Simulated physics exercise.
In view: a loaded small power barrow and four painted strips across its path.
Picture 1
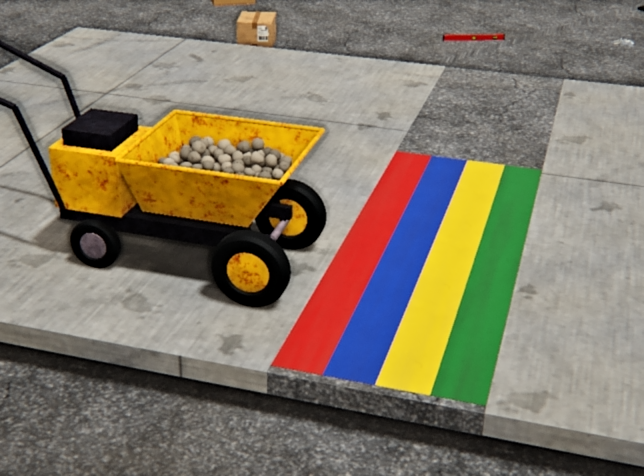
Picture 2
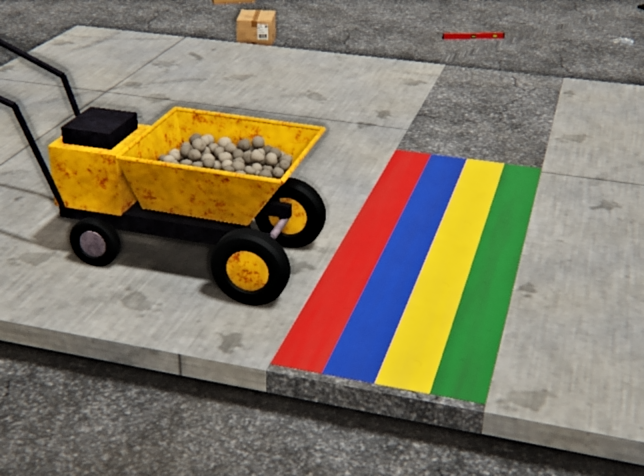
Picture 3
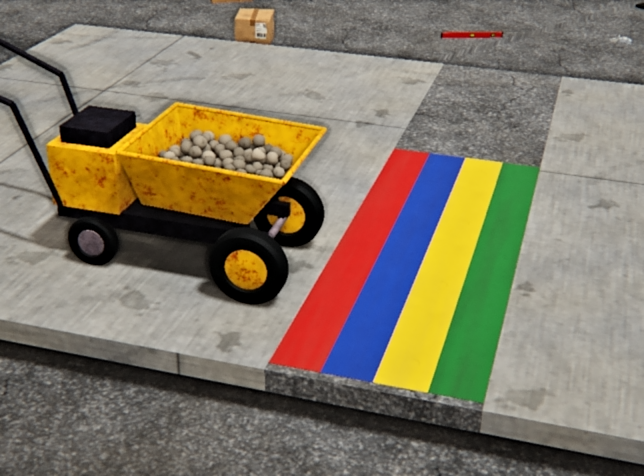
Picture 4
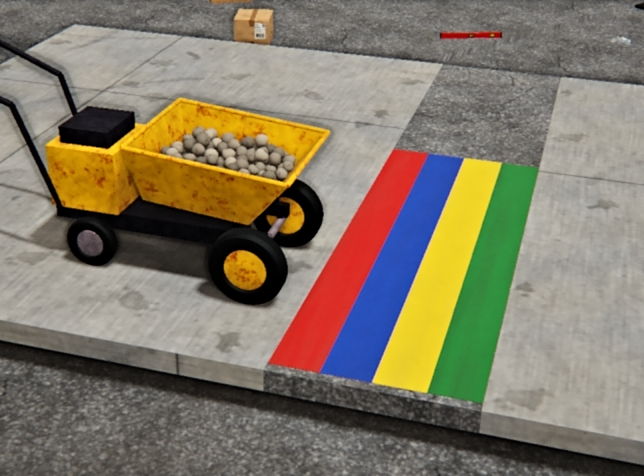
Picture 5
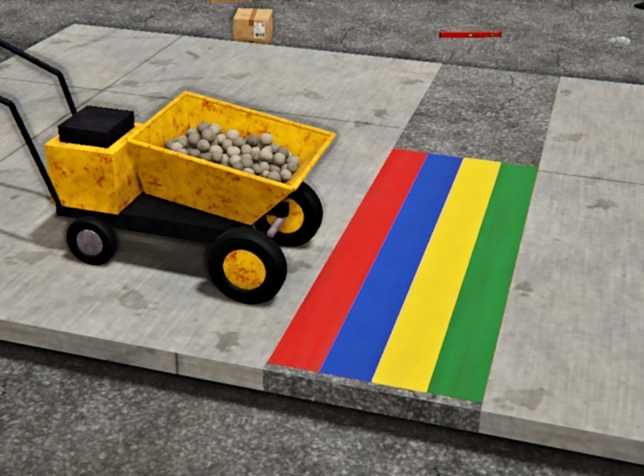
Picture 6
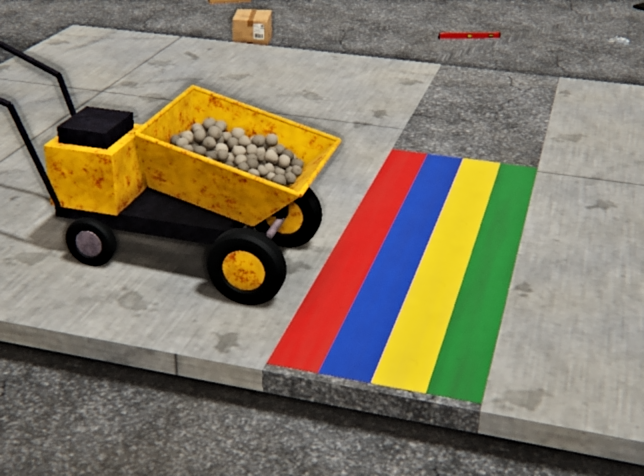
On a concrete slab, a yellow power barrow of pebbles slowly tilting its skip forward beside red, blue, yellow and green strips.
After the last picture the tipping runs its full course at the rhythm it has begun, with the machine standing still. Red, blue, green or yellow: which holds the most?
The heap favours the blue strip.
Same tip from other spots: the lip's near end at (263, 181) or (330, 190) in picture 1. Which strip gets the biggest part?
One: The blue strip. Two: That yellow strip.
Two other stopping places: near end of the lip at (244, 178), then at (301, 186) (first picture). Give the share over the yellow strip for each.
First some 10, then 40 per cent.
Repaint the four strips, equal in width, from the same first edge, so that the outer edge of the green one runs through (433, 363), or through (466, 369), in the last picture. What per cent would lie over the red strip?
About 0 and 0 per cent.
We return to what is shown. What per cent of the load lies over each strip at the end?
About: Red strip 5, blue strip 45, yellow strip 30, green strip 10 per cent.
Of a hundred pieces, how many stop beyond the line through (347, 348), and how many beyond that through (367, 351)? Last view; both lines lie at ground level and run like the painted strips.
First some 80, then 60 per cent.
Soon after the last picture, skip tipped steeply; all in the skip.
A little later, skip tipped steeply; nearly all in the skip; a small part over the blue strip; a stray few over the yellow strip.
Later still, skip tipped right over; about a quarter in the skip; a stray few over the red strip; about a third over the blue strip; about a quarter over the yellow strip; a small part over the green strip; a stray few off the paint.
By the end, skip tipped right over; a small part in the skip; a small part over the red strip; about half over the blue strip; about a quarter over the yellow strip; a small part over the green strip; a stray few off the paint.
